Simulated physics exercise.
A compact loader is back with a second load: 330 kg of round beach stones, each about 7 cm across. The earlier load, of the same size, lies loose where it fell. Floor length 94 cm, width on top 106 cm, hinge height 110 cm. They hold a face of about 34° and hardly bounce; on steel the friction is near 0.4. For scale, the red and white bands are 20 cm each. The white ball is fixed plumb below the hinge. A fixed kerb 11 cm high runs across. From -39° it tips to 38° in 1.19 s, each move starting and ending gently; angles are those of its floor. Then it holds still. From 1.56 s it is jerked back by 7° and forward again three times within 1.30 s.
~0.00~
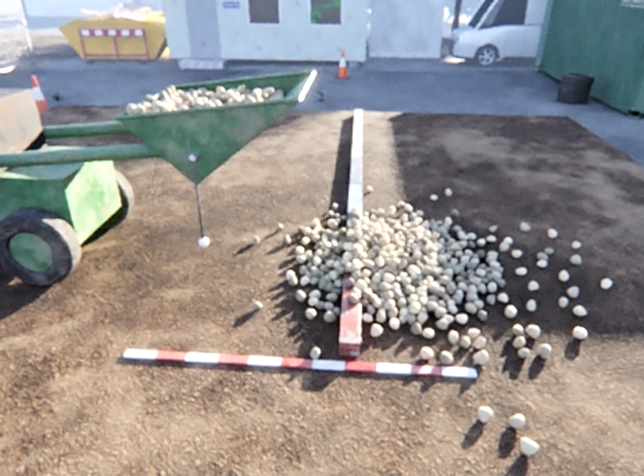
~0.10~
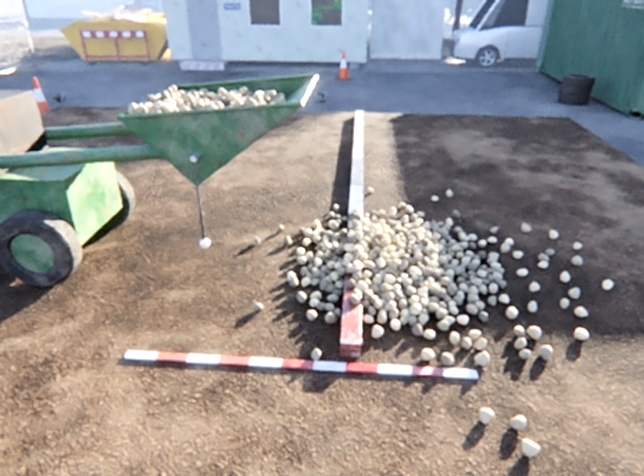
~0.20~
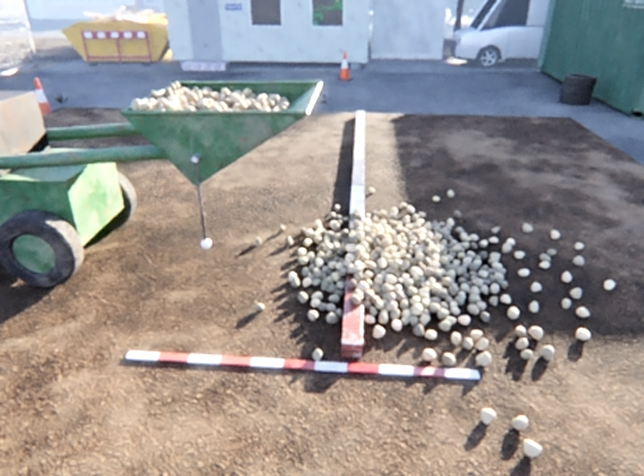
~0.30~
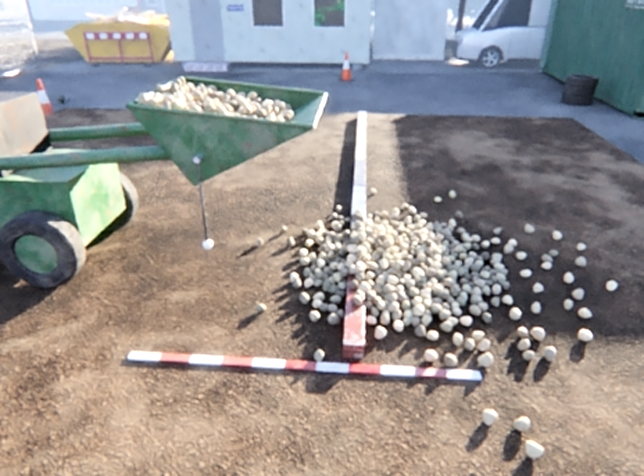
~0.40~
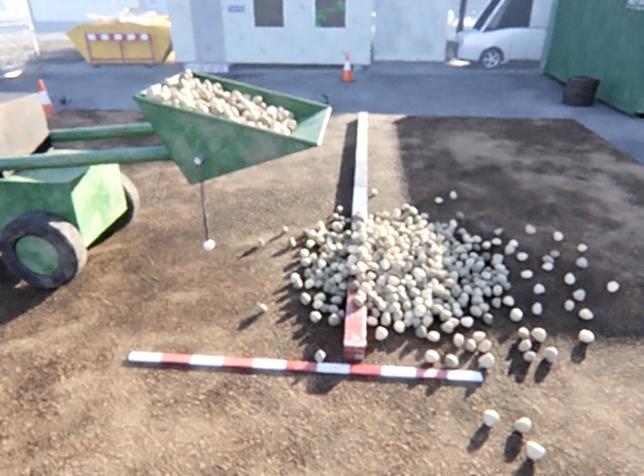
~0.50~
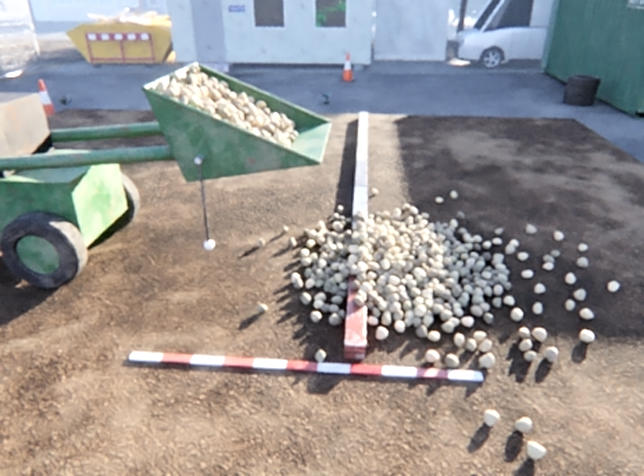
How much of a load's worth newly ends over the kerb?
Roughly 28 per cent of a load more.
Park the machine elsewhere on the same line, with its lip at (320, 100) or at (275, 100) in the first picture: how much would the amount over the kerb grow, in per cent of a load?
Near 50 per cent from the first place, 15 from the second.
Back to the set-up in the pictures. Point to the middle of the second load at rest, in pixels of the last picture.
Near (337, 251).
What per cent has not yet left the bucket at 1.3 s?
Roughly 55 per cent is still inside.
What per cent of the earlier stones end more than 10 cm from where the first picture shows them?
Roughly 10 per cent of them.
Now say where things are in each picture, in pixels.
The bucket is at -39°, its lip at (300, 99); the top of the load is at (236, 94). The earlier load is highest near (357, 239), 20 cm above ground level, 22 % on this side of the kerb, 78 % over the kerb, in the first picture.
The bucket is at -37°, its lip at (303, 104); the top of the load is at (229, 96); the stones move at 0.1 m/s on average, in the second picture.
Lip at (308, 113), floor tilted -33°, highest stones at (195, 94); the stones move at 0.2 m/s on average, in the third picture.
The bucket is at -27°, its lip at (314, 127); the top of the load is at (181, 88); the stones move at 0.3 m/s on average, in the fourth picture.
Lip at (319, 145), floor tilted -19°, highest stones at (186, 83); the stones move at 0.3 m/s on average, in the fifth picture.
The bucket is at -10°, its lip at (320, 163); the top of the load is at (193, 78); the stones move at 0.4 m/s on average, in the sixth picture.
After 0.9 s the floor is at 26°; in per cent of one load, 100 in the bucket, 22 on this side of the kerb, 78 over the kerb; the foremost stones are at (578, 270).
After 1.3 s the floor is at 38°; in per cent of one load, 57 in the bucket, 64 on this side of the kerb, 78 over the kerb; the foremost stones are at (578, 270).
After 3.3 s the floor is at 38°; in per cent of one load, 0 in the bucket, 94 on this side of the kerb, 106 over the kerb; the foremost stones are at (578, 270).
After 5.8 s the floor is at 38°; in per cent of one load, 0 in the bucket, 94 on this side of the kerb, 106 over the kerb; the foremost stones are at (578, 270). Net gain over the kerb, 28.
